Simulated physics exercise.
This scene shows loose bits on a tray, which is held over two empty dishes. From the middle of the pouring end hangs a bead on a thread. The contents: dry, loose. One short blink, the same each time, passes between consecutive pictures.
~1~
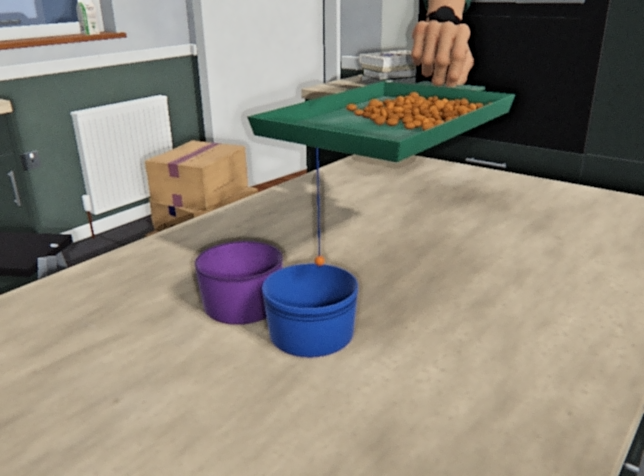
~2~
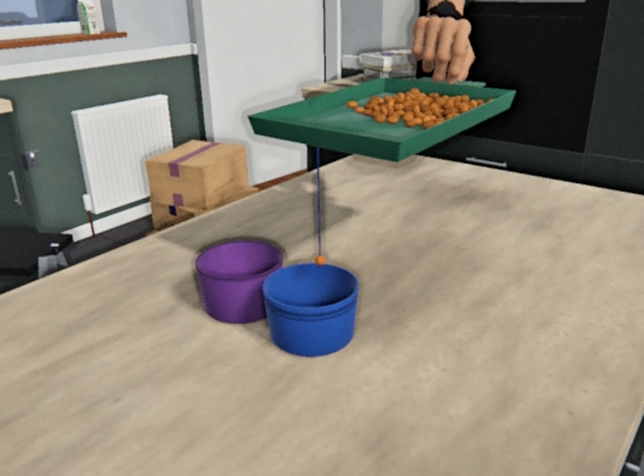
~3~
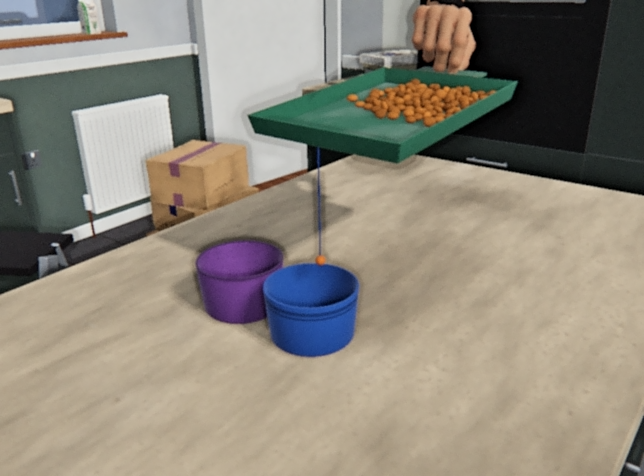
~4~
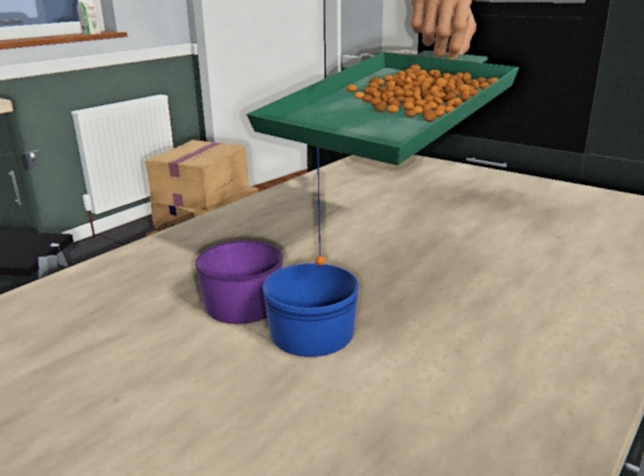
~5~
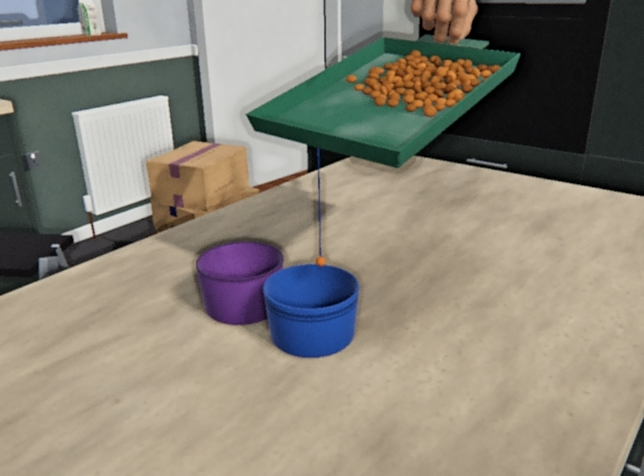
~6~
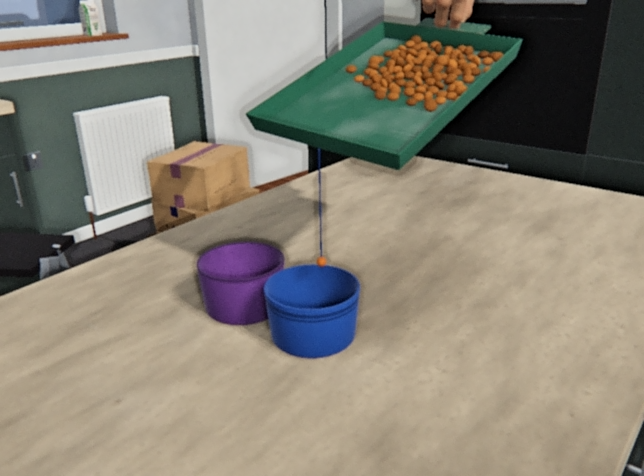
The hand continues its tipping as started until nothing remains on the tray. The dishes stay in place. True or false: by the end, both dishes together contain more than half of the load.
False.
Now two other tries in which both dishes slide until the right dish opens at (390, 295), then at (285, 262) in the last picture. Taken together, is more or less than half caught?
A minority, then a minority.
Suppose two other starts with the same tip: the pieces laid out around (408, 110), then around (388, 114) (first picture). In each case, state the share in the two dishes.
Shares in turn: 30 % and 30 %.
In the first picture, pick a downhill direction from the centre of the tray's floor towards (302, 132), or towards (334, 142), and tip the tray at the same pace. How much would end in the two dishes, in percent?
Shares, approx.: 90 %, then 50 %.
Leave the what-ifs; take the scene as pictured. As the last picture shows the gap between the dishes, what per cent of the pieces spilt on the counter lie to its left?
Around 20 per cent, give or take.
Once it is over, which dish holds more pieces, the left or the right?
It's the rightmost dish that ends with more.
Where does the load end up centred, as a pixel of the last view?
Close to (350, 368) in the last view.
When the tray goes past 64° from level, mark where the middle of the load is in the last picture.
The centre of the load shows up near (358, 150) in the last view.
Soon, tray tipped steeply; most on the tray; about a quarter in the air.
A while on, tray tipped past a quarter turn; about a quarter on the tray; a small part in the right dish; about half outside both; a small part in the air.
Towards the end, tray tipped past a quarter turn; about a quarter in the right dish; most outside both.
Finally, tray tipped past a quarter turn; about a quarter in the right dish; none in the left dish; most outside both.
